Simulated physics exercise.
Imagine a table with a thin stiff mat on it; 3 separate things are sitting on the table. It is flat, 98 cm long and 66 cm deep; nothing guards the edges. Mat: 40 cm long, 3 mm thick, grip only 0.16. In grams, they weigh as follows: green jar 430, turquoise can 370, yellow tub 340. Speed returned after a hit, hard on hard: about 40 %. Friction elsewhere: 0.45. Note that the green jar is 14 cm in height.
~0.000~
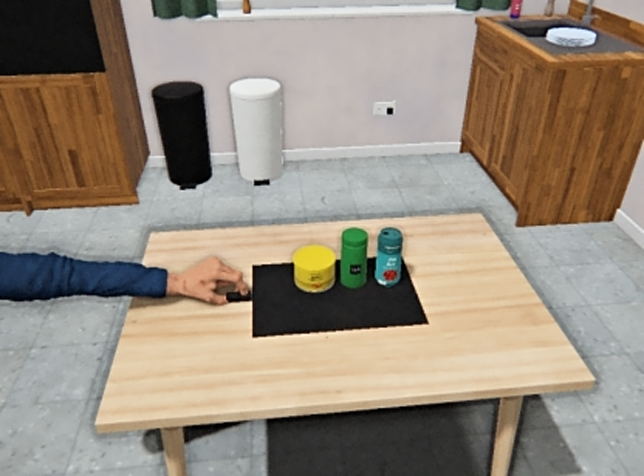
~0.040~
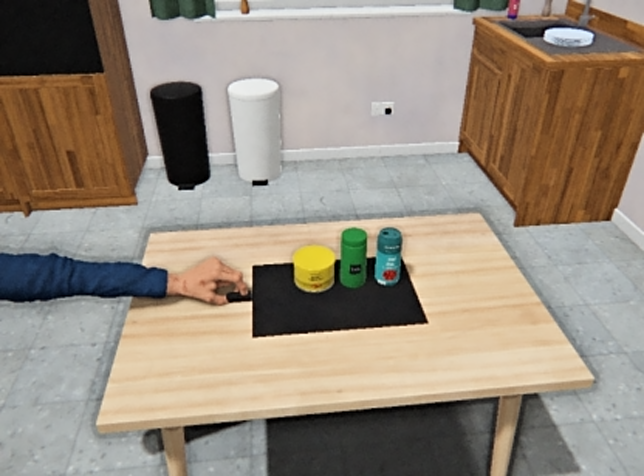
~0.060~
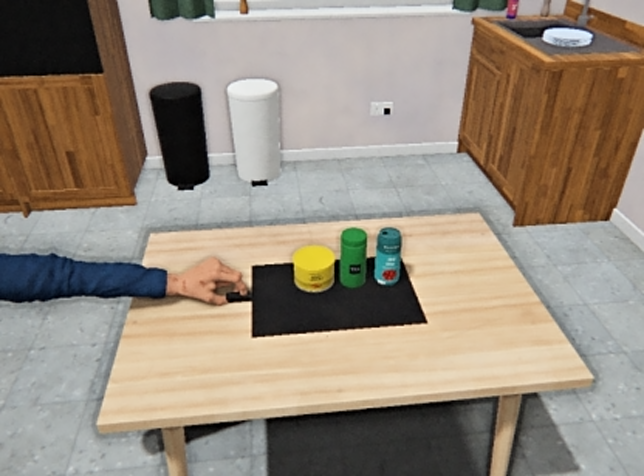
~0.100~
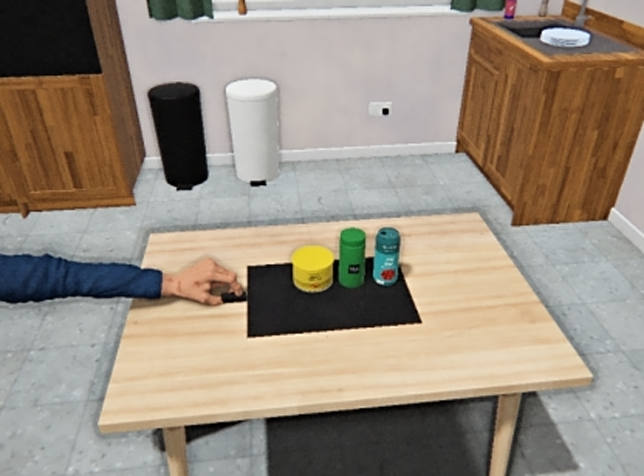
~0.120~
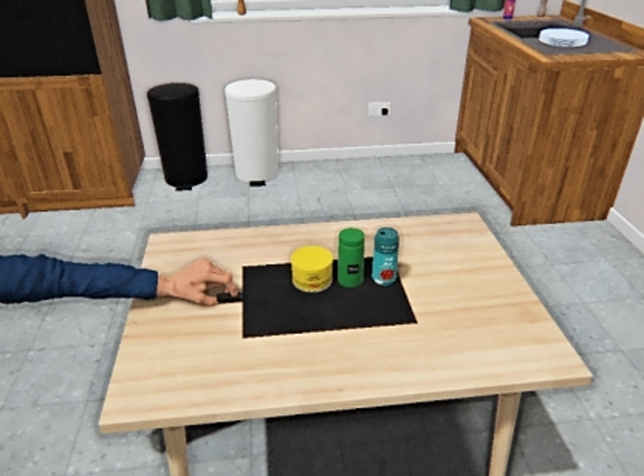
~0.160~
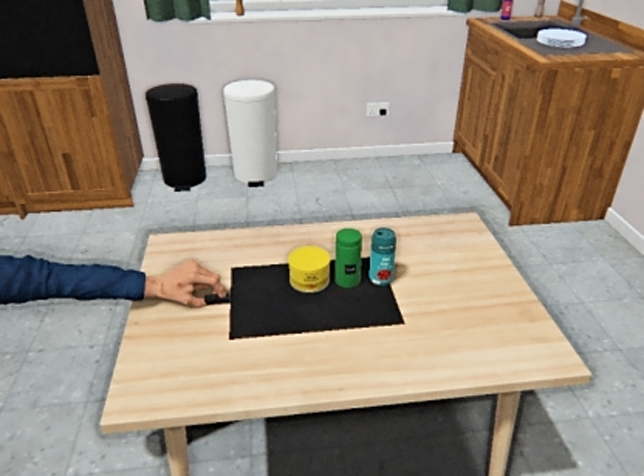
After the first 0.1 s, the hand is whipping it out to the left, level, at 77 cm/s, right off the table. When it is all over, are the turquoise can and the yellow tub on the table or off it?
The turquoise can stays up, the yellow tub falls off.
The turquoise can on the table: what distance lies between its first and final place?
I'd say about 4 cm between start and finish.
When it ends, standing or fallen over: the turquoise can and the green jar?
Final state - turquoise can: Remains on its base; green jar: Goes over.
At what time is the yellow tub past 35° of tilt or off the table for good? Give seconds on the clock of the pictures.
Near 0.9 s.
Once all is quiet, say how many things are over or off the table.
Total count: 2.
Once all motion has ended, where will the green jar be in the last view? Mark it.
In the last picture it sits around (192, 280).
Around 0.56 s, mat pulled 36 cm; yellow tub shifted 21 cm near (228, 276); turquoise can shifted 4 cm near (370, 259); green jar at 4° to upright.
Around 0.96 s, mat pulled 67 cm; yellow tub now off the table; turquoise can shifted 4 cm near (370, 259); green jar at 27° to upright.
Finally (2.3 s), off the table, yellow tub; on their side or leaning hard on the table, green jar; turquoise can still in place (within 6 cm). Final places as that camera would see them, turquoise can near (370, 260).
